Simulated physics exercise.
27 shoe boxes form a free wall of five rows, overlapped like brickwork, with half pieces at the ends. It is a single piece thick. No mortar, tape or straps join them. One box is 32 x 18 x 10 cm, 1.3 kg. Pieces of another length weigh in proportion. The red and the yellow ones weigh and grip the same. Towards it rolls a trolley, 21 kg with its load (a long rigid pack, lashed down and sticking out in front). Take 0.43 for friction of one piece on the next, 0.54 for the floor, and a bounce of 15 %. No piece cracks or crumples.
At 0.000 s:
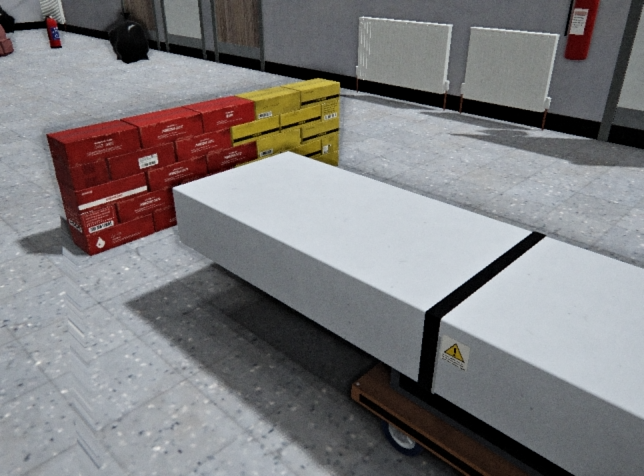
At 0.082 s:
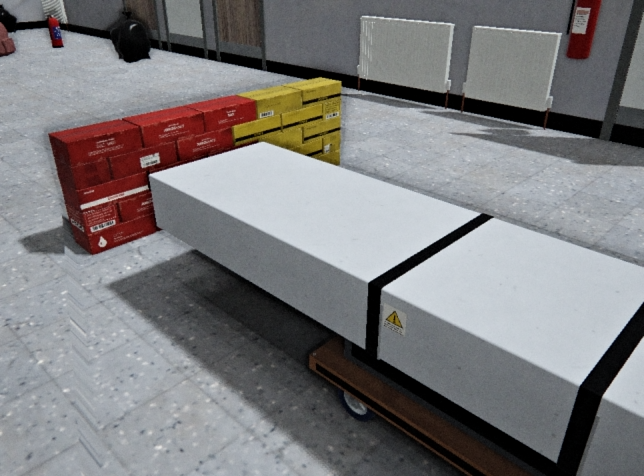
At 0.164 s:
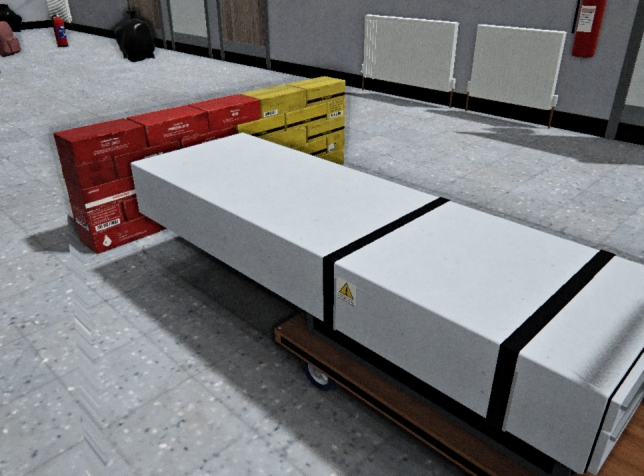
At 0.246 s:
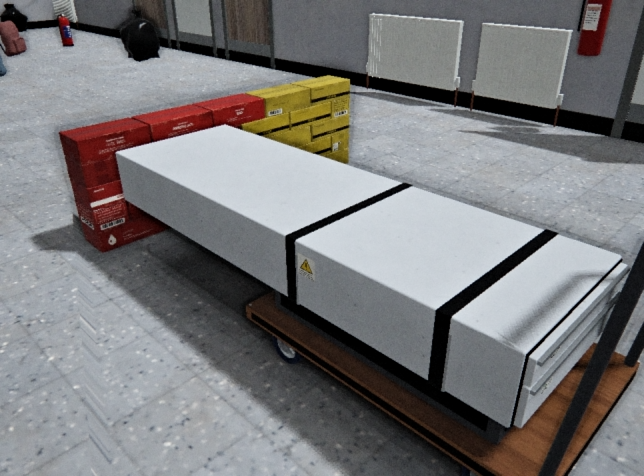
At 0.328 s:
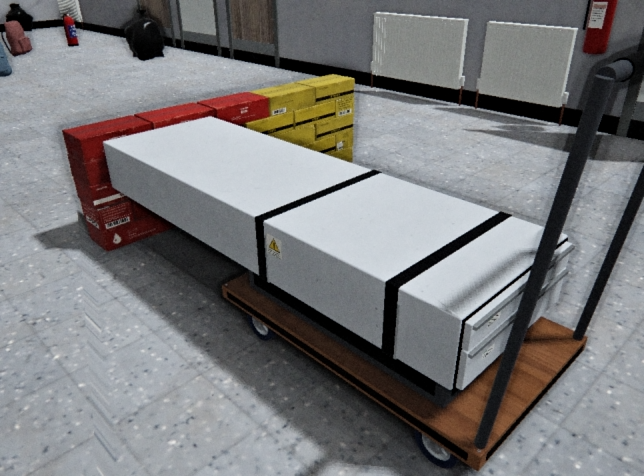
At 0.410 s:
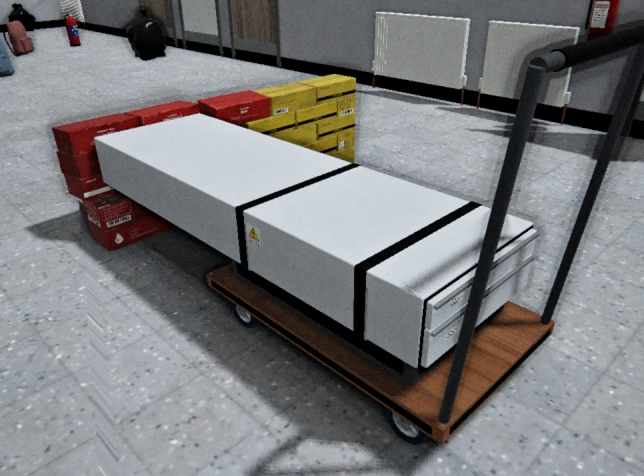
A long white pack strapped to a wooden trolley rolled leftward across a speckled floor toward a low wall of red and yellow boxes, then its front end pushed into the red ones, shifting several.
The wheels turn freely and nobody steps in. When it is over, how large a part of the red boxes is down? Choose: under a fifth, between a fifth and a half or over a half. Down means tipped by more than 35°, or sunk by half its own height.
Over a half of them.
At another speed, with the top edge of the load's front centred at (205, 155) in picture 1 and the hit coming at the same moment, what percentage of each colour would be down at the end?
In that case red 60, yellow 0 per cent.
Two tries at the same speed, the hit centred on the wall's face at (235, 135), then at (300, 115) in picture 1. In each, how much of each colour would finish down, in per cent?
Red 50 then 10, yellow 50 then 60 per cent.
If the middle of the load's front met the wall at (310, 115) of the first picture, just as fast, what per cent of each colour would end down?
Then red 10, yellow 70 per cent.
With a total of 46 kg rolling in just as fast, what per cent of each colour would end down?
Then red 50, yellow 0 per cent.
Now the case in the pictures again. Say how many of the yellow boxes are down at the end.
Ending so: Yellow 0.
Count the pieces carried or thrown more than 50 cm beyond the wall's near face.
Some 4 pieces.
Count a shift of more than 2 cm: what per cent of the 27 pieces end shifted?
Shifted: 50 per cent.
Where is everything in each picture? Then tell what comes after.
In the first frame (pixels give the middle of a visible side; the camera pans a little), load (184, 210) 64 cm short of the wall; top red box (173, 131); top yellow box (279, 105); none has stirred.
The second frame shows load (159, 195) 47 cm short of the wall; top red box (175, 130).
The third frame shows load (141, 182) 30 cm short of the wall; top red box (179, 129).
The fourth frame shows load (125, 170) 14 cm short of the wall; top red box (184, 128).
The fifth frame shows load (111, 159) 19 mm into the wall's line; movement in 7 of them.
The sixth frame shows load (102, 154) 12 cm into the wall's line; top red box (174, 120) 5° from how it stood; top yellow box (295, 102); movement in 8 of them.
After 0.48 s, load 21 cm past the wall's line, still rolling; none of the 15 red boxes down (0 of 27 in all colours); top red box 13° from how it stood.
After 0.64 s, load 40 cm past the wall's line, still rolling; 7 of the 15 red boxes down (7 of 27 in all colours); top red box 39° from how it stood, 24 cm lower.
After 1.04 s, load 85 cm past the wall's line, still rolling; 8 of the 15 red boxes down (8 of 27 in all colours); top red box upside down.
After 1.38 s, load 1.06 m past the wall's line, still rolling; 7 of the 15 red boxes down (7 of 27 in all colours); top red box upside down.
In the end (2.9 s), load 1.07 m past the wall's line, stopped; 9 of the 15 red boxes down (9 of 27 in all colours); top red box upside down; top yellow box unmoved. That is 60 per cent. From the last view, middles, top red box near (102, 156), top yellow box near (284, 99).
